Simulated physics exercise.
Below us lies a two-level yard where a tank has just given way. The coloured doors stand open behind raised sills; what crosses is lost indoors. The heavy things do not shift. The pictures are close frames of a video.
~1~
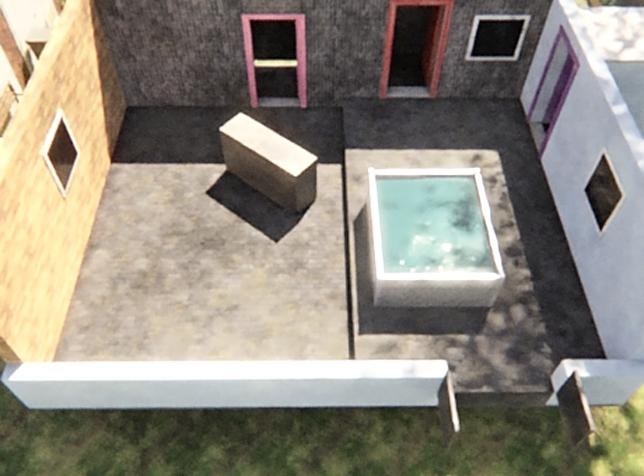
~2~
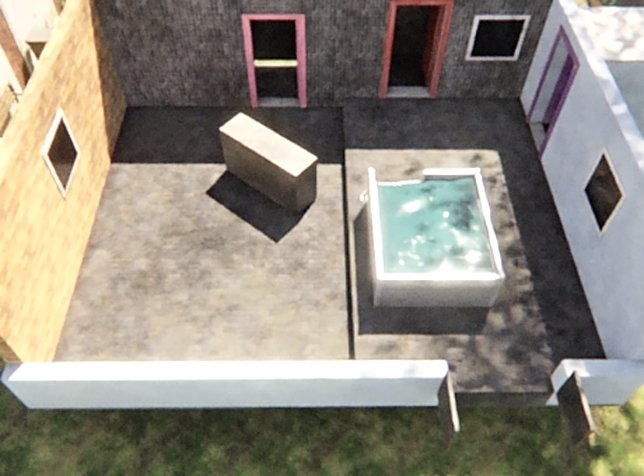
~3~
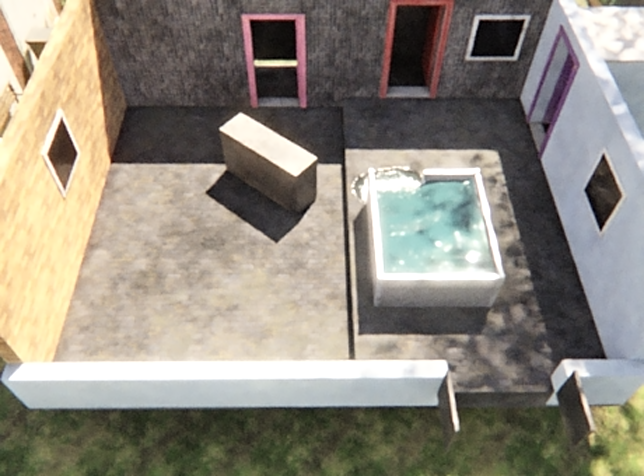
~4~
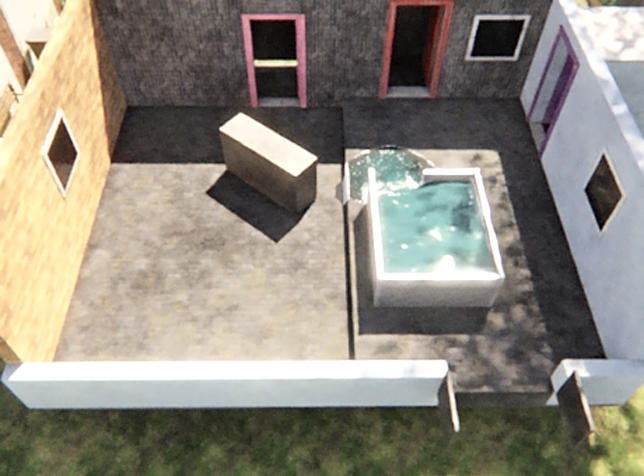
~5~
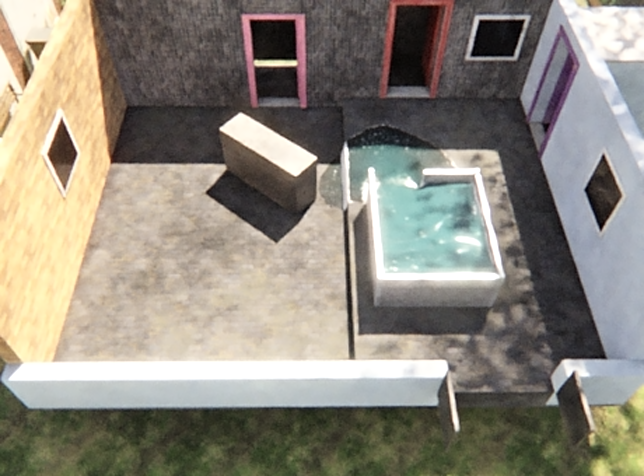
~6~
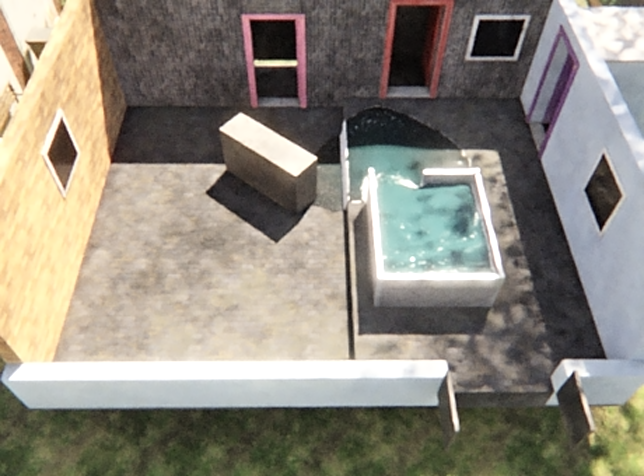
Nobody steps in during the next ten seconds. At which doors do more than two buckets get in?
The purple door lets in a lot; the pink door lets in a lot; the red door lets in a lot.
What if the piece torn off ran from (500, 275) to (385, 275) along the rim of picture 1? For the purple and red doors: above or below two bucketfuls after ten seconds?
My reading: The purple door keeps below it, the red door holds.
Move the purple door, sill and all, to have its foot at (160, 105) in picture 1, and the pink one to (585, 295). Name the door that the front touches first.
I say the red one.
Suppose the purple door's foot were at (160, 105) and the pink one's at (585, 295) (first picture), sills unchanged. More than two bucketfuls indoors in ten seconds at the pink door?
One by one: Pink stays under.
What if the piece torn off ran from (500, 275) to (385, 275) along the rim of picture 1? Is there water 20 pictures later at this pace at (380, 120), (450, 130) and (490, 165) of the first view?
One after the other: Free of water, not flooded, not flooded.
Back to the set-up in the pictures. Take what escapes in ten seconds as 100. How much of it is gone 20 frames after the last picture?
About 55 per cent.
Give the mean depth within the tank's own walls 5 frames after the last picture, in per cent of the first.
Near 70 in a hundred.
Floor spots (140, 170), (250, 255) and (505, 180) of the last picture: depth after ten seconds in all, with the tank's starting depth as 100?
In turn 6, 2 and 4 in a hundred.
A moment on, water covers 20 % of the floor; the purple door not reached, the pink door not reached, the red door under two buckets in.
Next, water covers 25 % of the floor; the purple door wet at the sill, nothing in, the pink door over two buckets in, the red door far over two buckets in.
Then, water covers 35 % of the floor; the purple door under two buckets in, the pink door over two buckets in, the red door far over two buckets in.
Later, water covers 60 % of the floor; the purple door over two buckets in, the pink door far over two buckets in, the red door far over two buckets in.
In the end, water covers 85 % of the floor; the purple door over two buckets in, the pink door far over two buckets in, the red door far over two buckets in.
